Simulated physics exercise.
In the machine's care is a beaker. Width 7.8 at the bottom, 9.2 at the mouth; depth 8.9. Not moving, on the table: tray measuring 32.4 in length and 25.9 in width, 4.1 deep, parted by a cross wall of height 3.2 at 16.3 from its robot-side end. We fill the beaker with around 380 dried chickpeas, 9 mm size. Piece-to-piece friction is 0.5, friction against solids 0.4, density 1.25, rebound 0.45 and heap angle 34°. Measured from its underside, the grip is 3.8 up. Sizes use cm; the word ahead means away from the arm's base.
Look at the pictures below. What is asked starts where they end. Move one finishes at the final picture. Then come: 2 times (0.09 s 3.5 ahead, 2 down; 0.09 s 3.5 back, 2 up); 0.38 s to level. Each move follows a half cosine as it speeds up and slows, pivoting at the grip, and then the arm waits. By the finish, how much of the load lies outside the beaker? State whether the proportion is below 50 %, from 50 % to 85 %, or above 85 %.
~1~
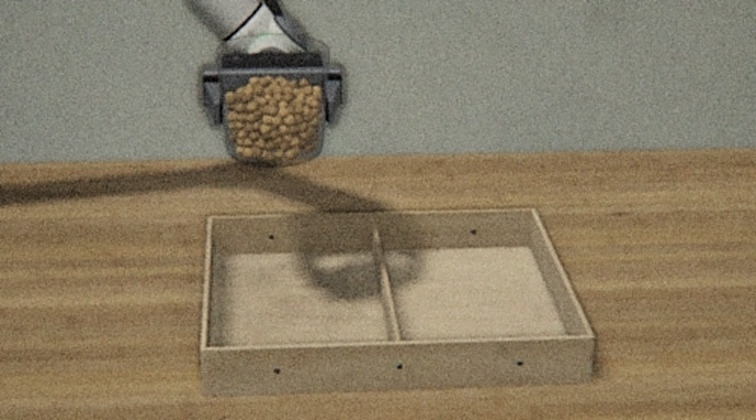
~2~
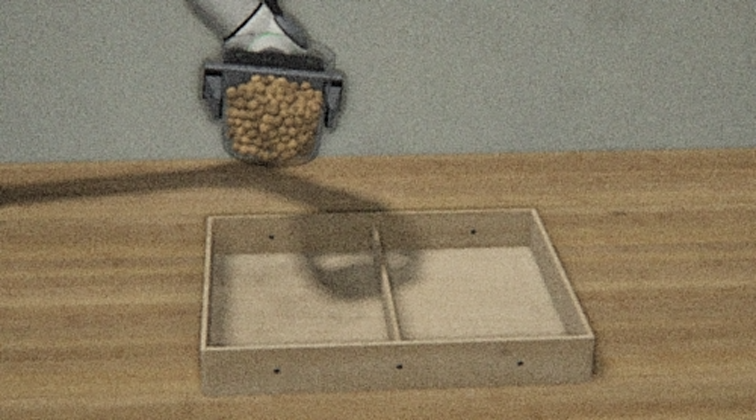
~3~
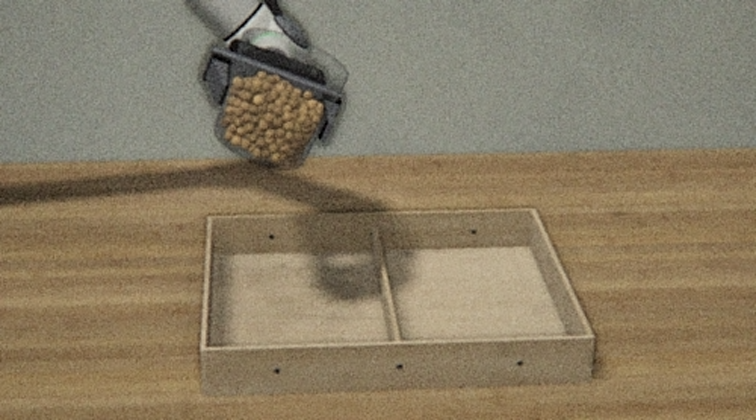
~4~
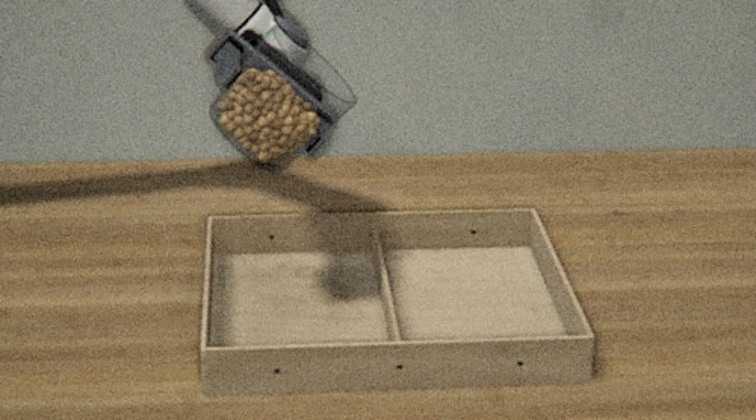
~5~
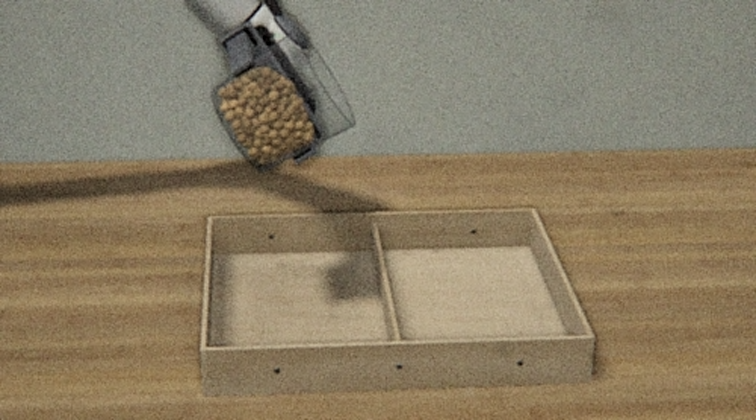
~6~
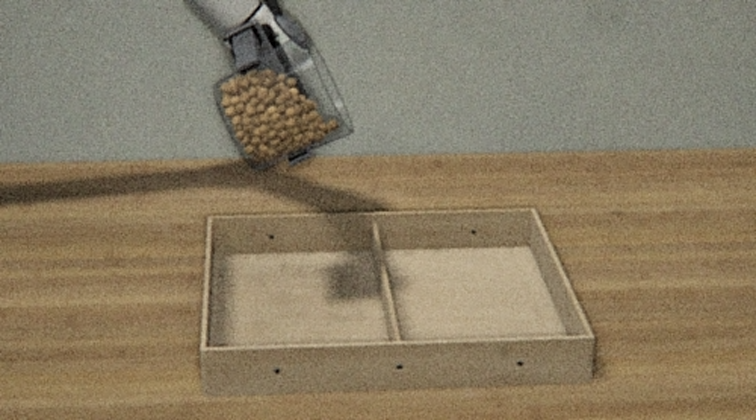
The proportion is below 50 %.
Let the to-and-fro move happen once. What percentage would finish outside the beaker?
I'd expect close to 15 per cent then.
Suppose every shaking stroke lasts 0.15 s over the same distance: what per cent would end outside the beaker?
About 5 per cent, then.
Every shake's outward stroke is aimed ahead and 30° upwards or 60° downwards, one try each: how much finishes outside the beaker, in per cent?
Estimates, in order: 65 % then 10 %.
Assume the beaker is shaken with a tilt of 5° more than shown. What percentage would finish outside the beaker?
Near 25 %.
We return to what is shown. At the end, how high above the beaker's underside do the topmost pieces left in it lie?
7.5 cm.
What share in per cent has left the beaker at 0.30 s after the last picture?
Share out so far: Close to 10 %.
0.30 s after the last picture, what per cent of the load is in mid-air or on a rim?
Estimated fraction: Near 6 %.
Then, 0.30 s after the last picture, tilted 64° forward, highest piece 21 above the table; 351 in the beaker, 7 in the far-side part, 1 in the robot-side part, 22 in flight or on a rim.
Then, 0.59 s after the last picture, tilted 21° forward, highest piece 24 above the table; 311 in the beaker, 49 in the far-side part, 14 in the robot-side part, 1 on the table or floor, 6 in flight or on a rim.
Then, 0.94 s after the last picture, level, highest piece 24 above the table; 311 in the beaker, 54 in the far-side part, 15 in the robot-side part, 1 on the table or floor.
Then, 1.99 s after the last picture, level, highest piece 24 above the table; 311 in the beaker, 54 in the far-side part, 15 in the robot-side part, 1 on the table or floor.
Final count, 311 in the beaker, 54 in the far-side part, 15 in the robot-side part, 1 on the table or floor. That is 18 % outside the beaker.
